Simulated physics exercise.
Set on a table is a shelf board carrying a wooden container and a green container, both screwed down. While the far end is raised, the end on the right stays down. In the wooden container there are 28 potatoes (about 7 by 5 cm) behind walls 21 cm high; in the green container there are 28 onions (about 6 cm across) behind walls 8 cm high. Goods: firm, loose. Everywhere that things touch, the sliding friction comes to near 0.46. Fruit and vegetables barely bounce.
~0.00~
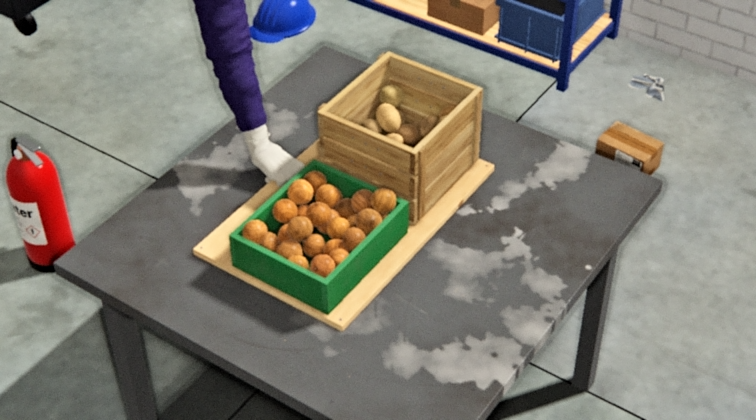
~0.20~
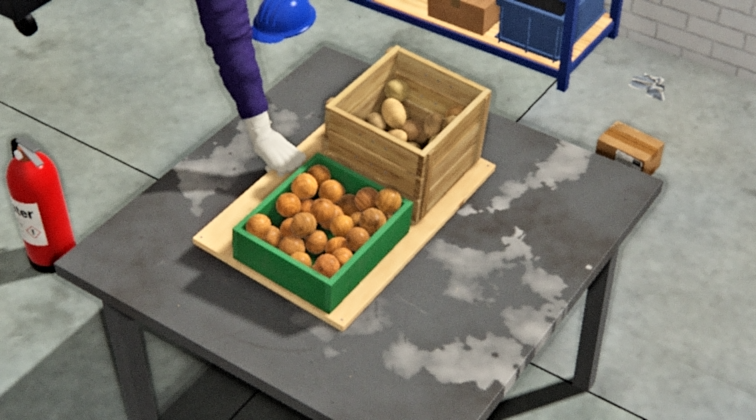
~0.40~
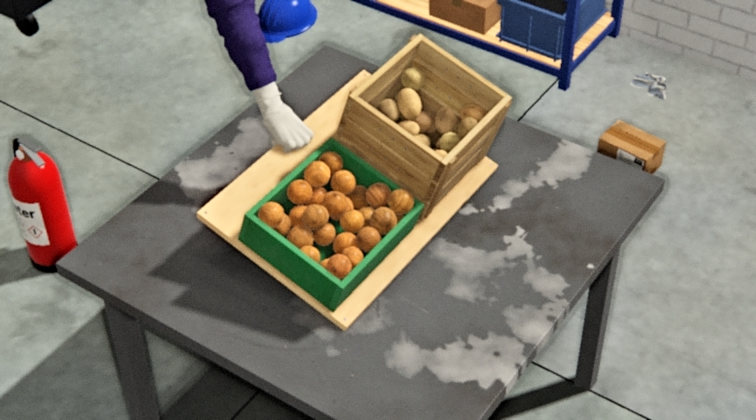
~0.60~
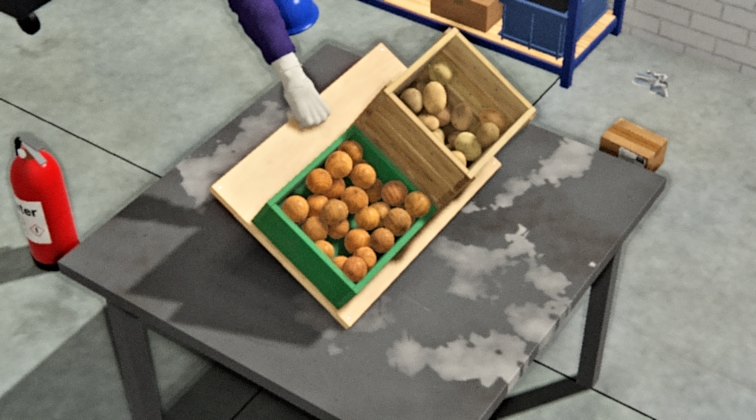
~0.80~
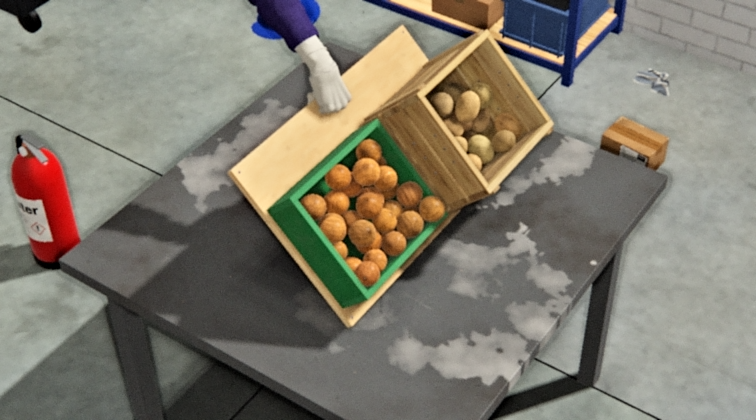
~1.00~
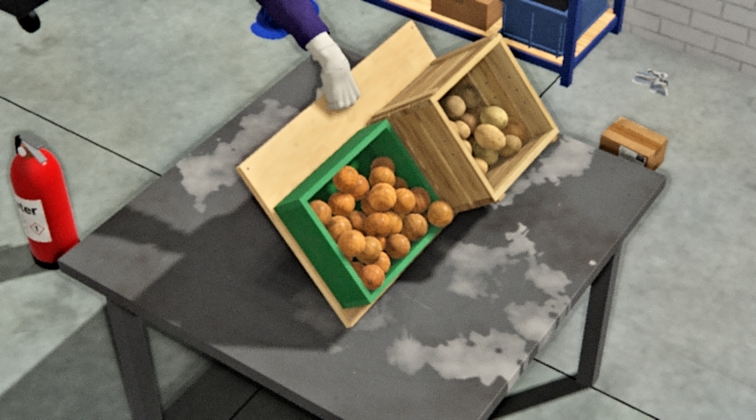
On a gray table, a gloved hand steadily tilts a board carrying two filled boxes.
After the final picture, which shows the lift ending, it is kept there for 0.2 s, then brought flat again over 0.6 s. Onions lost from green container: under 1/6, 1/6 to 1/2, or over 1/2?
Escapees: Not even a sixth.
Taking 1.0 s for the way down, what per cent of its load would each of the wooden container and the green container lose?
Then the wooden container sheds 0 %, while the green container sheds 10 %.
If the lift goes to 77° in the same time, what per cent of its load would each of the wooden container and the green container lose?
In that case the wooden container sheds 0 %, while the green container sheds 30 %.
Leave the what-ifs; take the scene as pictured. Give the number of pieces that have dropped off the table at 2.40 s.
I'd put the number around 0.
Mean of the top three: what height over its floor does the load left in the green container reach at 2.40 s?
That is close to 11 centimetres.
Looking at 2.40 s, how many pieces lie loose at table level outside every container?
I'd say close to 2 in all.
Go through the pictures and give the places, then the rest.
In the first picture (we follow the rim corner now nearest the camera), green container at (323, 280); wooden container at (412, 150); tilt 0°; nothing out yet.
The second picture shows green container at (328, 281); wooden container at (420, 152); tilt 5°.
The third picture shows green container at (340, 283); wooden container at (442, 160); tilt 18°.
The fourth picture shows green container at (354, 288); wooden container at (468, 173); tilt 32°.
The fifth picture shows green container at (366, 293); wooden container at (488, 187); tilt 45°.
The sixth picture shows green container at (369, 297); wooden container at (494, 195); tilt 50°; nothing out yet.
After 1.22 s, tilt 50°; 0 of 28 out of the wooden container and 1 of 28 out of the green container.
After 1.50 s, tilt 25°; 0 of 28 out of the wooden container and 1 of 28 out of the green container.
After 1.90 s, tilt 0°; 0 of 28 out of the wooden container and 2 of 28 out of the green container.
Outcome (at 2.40 s), 0 of 28 out of the wooden container and 2 of 28 out of the green container. Asked share, 2 of 28, 7 per cent.
